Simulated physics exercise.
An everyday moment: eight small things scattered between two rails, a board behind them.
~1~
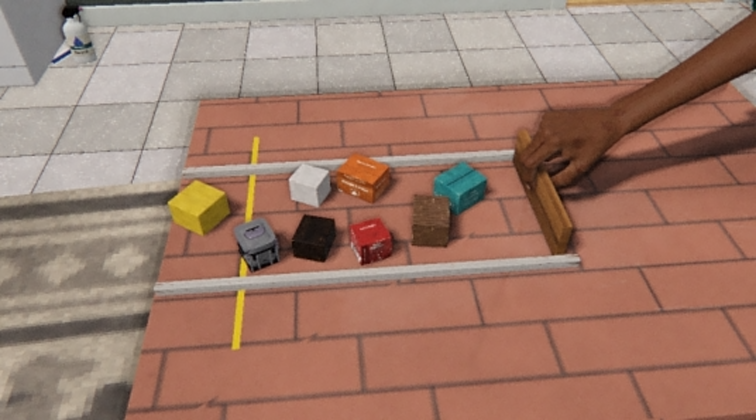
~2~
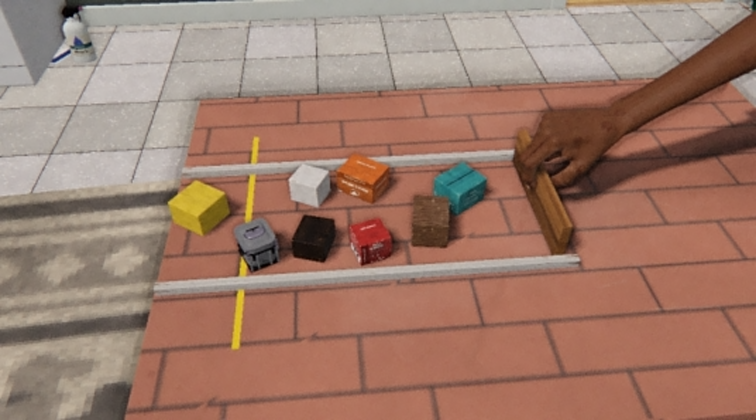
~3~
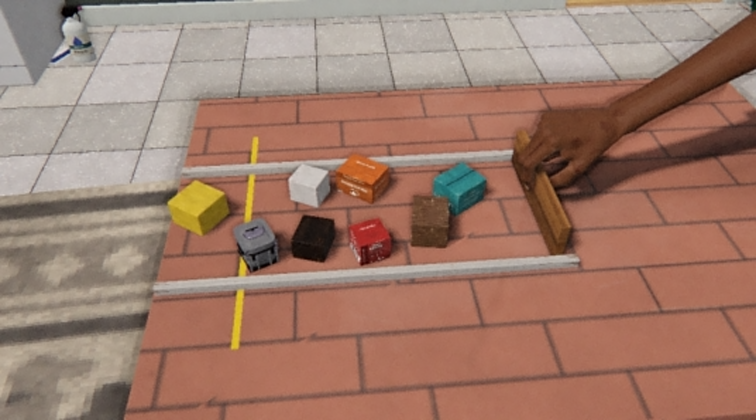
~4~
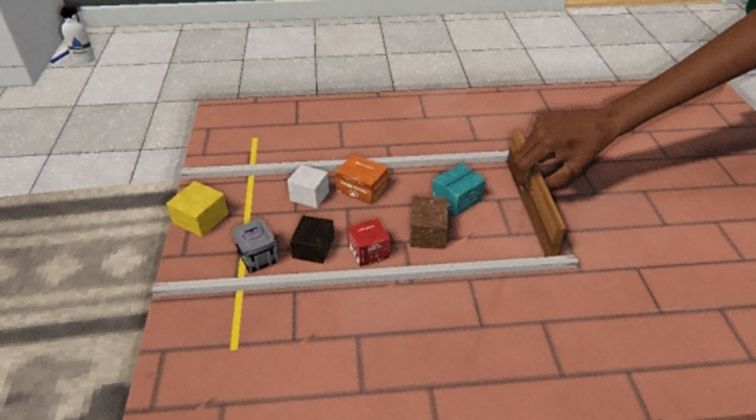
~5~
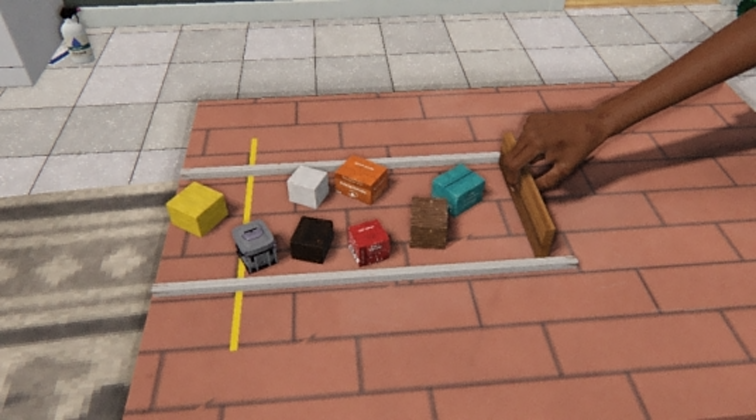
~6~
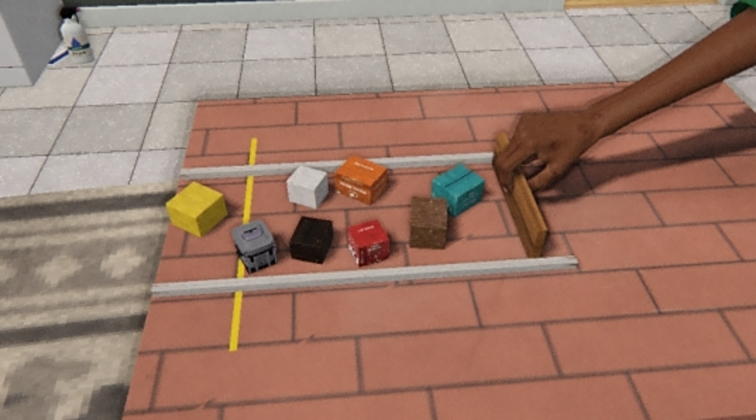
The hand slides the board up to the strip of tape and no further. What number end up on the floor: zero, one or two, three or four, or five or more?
The number that fall off is one or two.
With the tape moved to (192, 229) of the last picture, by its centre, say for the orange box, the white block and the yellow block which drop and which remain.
The orange box stays on; the white block comes down; the yellow block tumbles off.
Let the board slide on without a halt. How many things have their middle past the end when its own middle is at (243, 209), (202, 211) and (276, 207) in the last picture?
The counts: 1, 5 and 1.
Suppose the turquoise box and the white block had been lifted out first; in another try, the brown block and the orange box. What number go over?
It would be 2 and 1.
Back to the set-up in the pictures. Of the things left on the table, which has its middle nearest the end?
It is the yellow block.
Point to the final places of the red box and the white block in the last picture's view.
The red box stops around (184, 265); the white block around (198, 183).
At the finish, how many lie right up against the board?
3 of them.
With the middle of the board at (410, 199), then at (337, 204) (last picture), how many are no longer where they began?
4 and 7.
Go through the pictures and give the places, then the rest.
The first frame shows yellow block (200, 208); grey case (257, 244); white block (310, 186); board (539, 190); tape (248, 224).
The second frame shows grey case (257, 244); orange box (363, 178).
The third frame shows white block (310, 185); board (538, 190).
The fourth frame shows yellow block (198, 208); red box (369, 242).
The fifth frame shows grey case (255, 246); turquoise box (458, 190).
The sixth frame shows yellow block (197, 209); grey case (255, 246); white block (308, 187); board (516, 193); tape (246, 225).
Soon after, none off yet; yellow block at rest near (197, 209); grey case at rest near (255, 246); white block at rest near (308, 187).
Then, none off yet; yellow block at rest near (197, 209); grey case moved about its own width near (207, 251); white block moved about its own width near (274, 188).
At rest, the number that fall off is one or two; fallen, grey case.
